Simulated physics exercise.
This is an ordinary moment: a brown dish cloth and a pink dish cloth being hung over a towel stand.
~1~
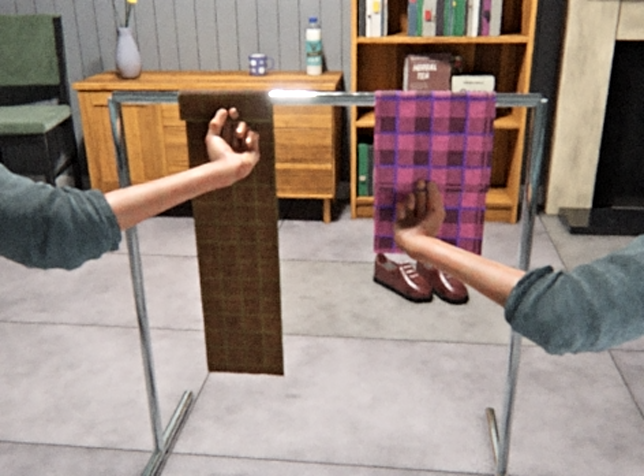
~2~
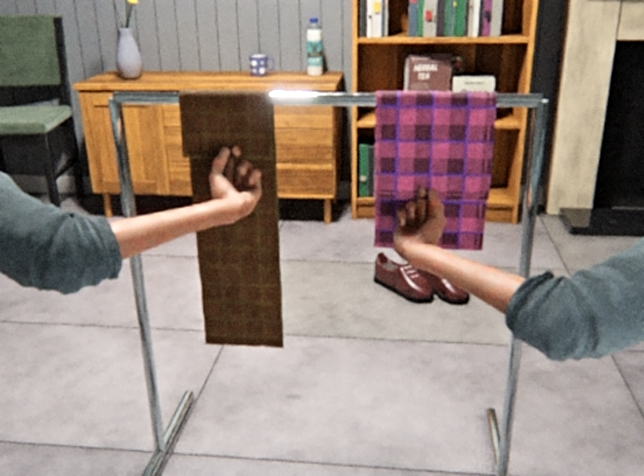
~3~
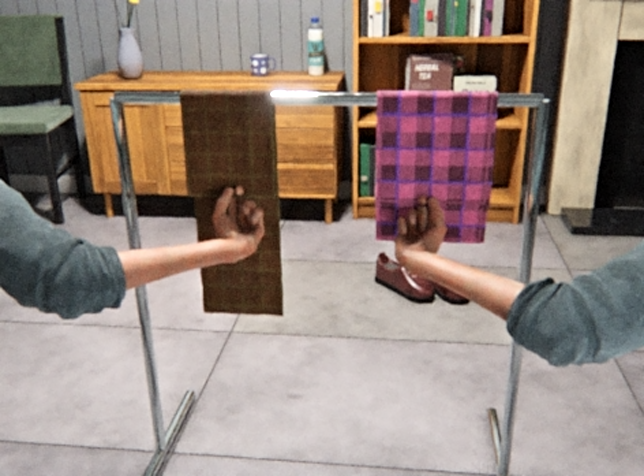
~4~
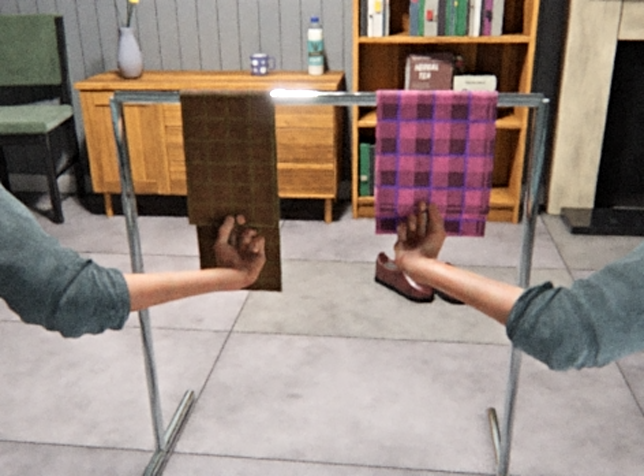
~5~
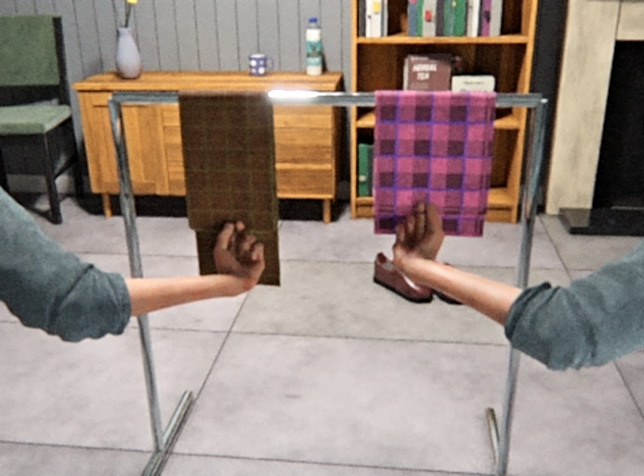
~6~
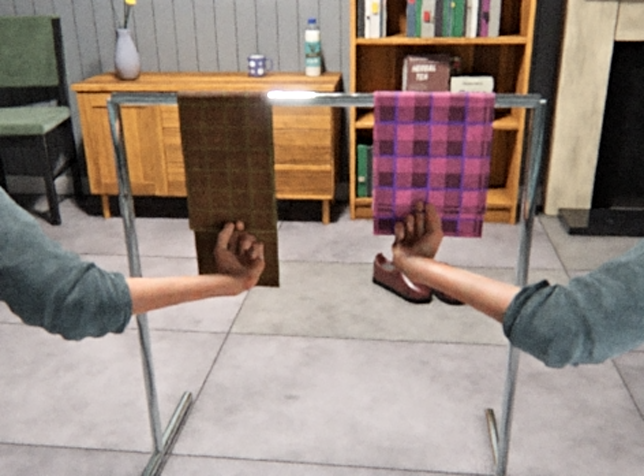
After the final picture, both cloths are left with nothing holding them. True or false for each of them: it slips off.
Brown dish cloth: False; pink dish cloth: False.
Then, 0.84 s later than the last view, brown dish cloth at rest on the rail; pink dish cloth at rest on the rail.
Finally, brown dish cloth at rest on the rail; pink dish cloth at rest on the rail. The brown dish cloth hangs there and the pink dish cloth keeps its place.
